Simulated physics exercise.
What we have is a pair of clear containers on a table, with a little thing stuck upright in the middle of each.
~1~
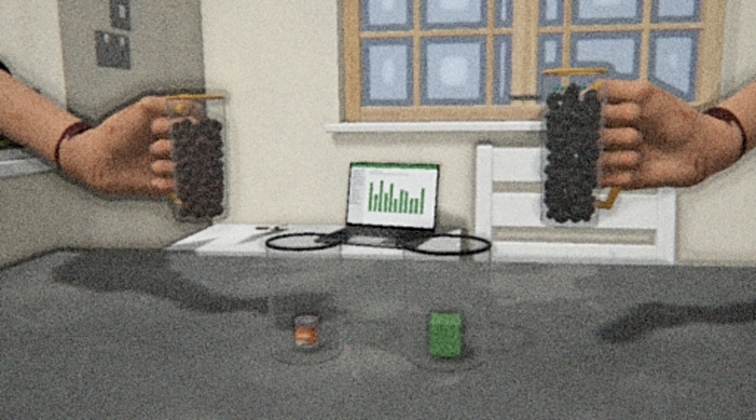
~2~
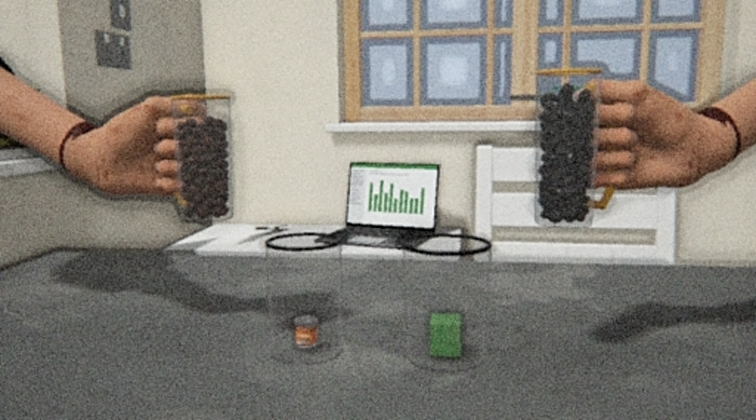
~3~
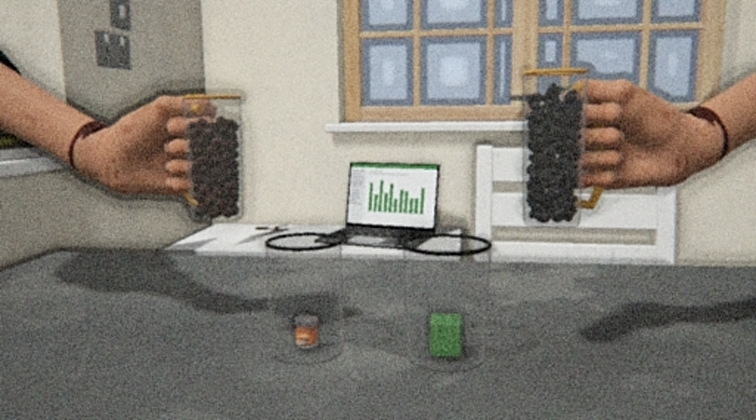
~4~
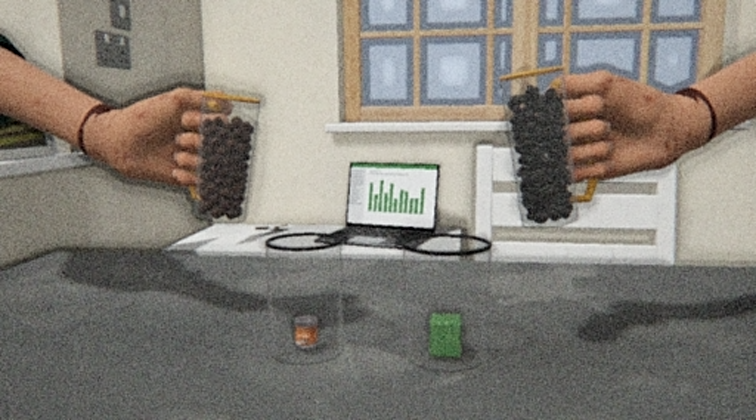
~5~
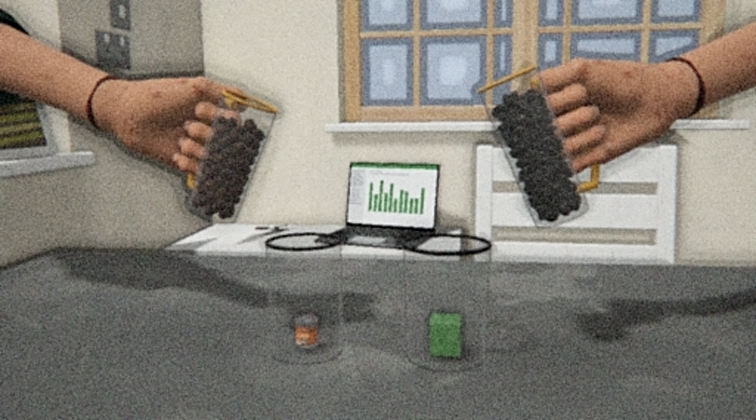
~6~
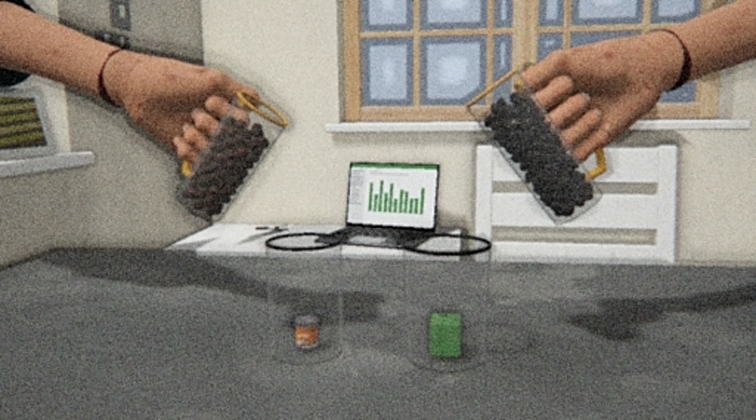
Two hands, reaching in from the left and right edges, hold clear cups filled with dark, round pieces above a grey table, seen from a fixed, front-on view in a pale-walled room. Below stand two clear containers, a small orange-brown tin in the left and a green block in the right, with a laptop, white chair and window behind. The hands move inward, then tilt the cups toward each other increasingly steeply.
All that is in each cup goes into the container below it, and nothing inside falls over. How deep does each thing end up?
In the end the left object gets buried, and the right object gets buried.
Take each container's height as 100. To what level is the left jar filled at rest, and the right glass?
Left: 45 %. Right: 60 %.
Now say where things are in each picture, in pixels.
Small tin in the left jar at (307, 333), a quarter of its height or less; left cup at (199, 158), nearly full of chocolate balls; small block in the right glass at (446, 335), reaching about a third of the way up; right cup at (572, 149), nearly full of black beans, in the first picture.
Left cup at (204, 158), upright; right cup at (566, 149), upright, in the second picture.
Left cup at (215, 158), upright; right cup at (553, 149), upright, in the third picture.
Left cup at (226, 158), tipped 9°; right cup at (541, 149), tipped 9°, in the fourth picture.
Left cup at (231, 158), tipped 22°; right cup at (535, 149), tipped 22°, in the fifth picture.
Small tin in the left jar at (307, 333); left cup at (231, 158), tipped 36°; small block in the right glass at (446, 335); right cup at (535, 149), tipped 36°, in the sixth picture.
Then, 0.51 s after the last picture, left jar empty, all of its cupful still in the cup; right glass empty, all of its cupful still in the cup.
Then, 0.96 s after the last picture, left jar nearly empty, about half of its cupful still in the cup; right glass nearly empty, most of its cupful still in the cup.
Then, 1.34 s after the last picture, left jar a third full, none of its cupful still in the cup; right glass half full, none of its cupful still in the cup.
At rest, left jar half full (surface near (306, 299)), nothing beside it; right glass two thirds full (surface near (446, 288)), nothing beside it; the left thing is covered; the right thing is covered.
